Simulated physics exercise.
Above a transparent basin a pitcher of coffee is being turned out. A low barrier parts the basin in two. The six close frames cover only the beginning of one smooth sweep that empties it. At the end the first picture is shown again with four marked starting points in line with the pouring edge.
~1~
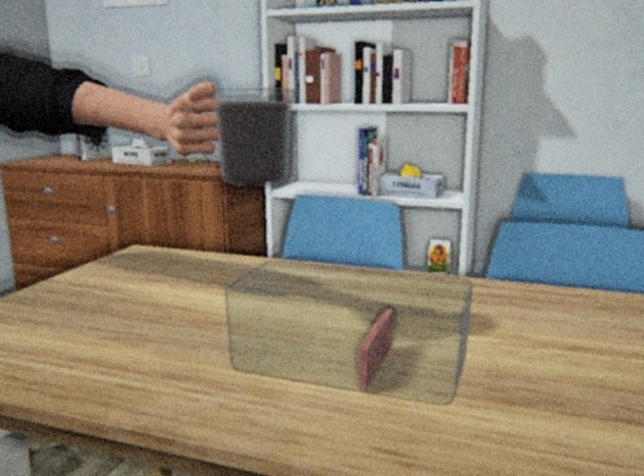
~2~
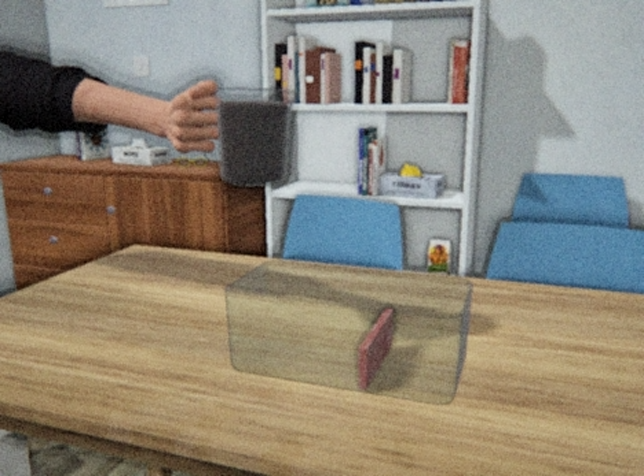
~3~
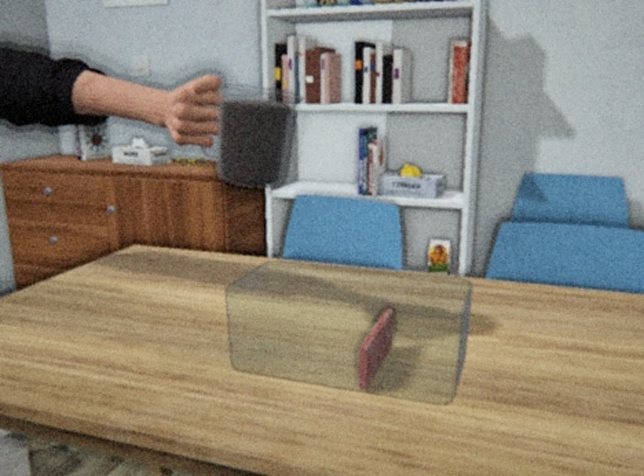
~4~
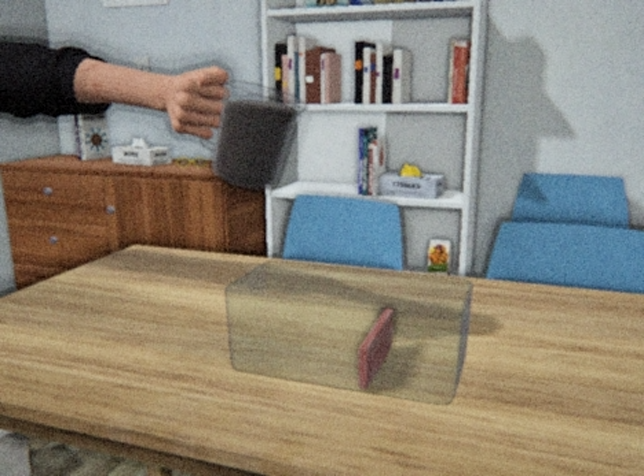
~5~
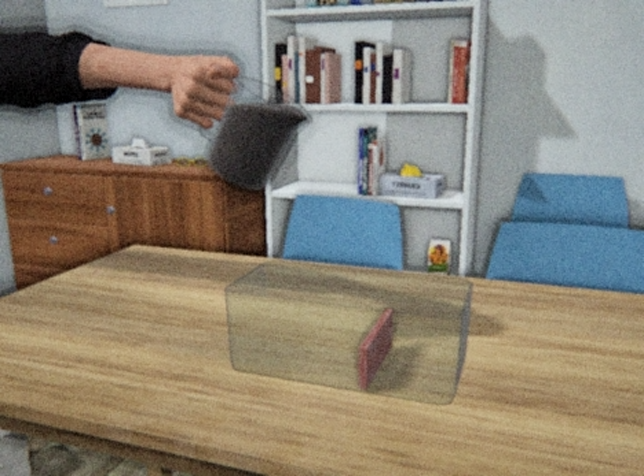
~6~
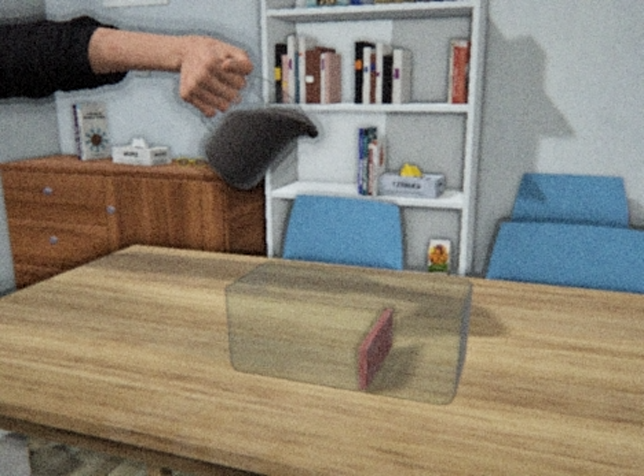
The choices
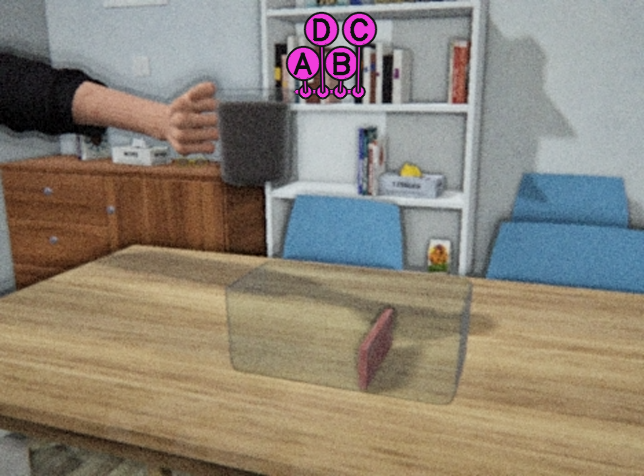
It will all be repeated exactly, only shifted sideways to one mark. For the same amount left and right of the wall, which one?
Use dot D.
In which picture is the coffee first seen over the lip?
In picture 6.
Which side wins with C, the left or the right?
The right side.
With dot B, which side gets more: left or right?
The right one.
On the marked copy, A at (305, 91); B at (340, 91); C at (358, 91); D at (322, 91).
If A is chosen, about 77 % ends left of the wall and 12 % right of it; 11 % is lost outside.
If B is chosen, about 12 % ends left of the wall and 83 % right of it; 5 % is lost outside.
If C is chosen, about 15 % ends left of the wall and 78 % right of it; 8 % is lost outside.
If D is chosen, about 50 % ends left of the wall and 47 % right of it; 3 % is lost outside.
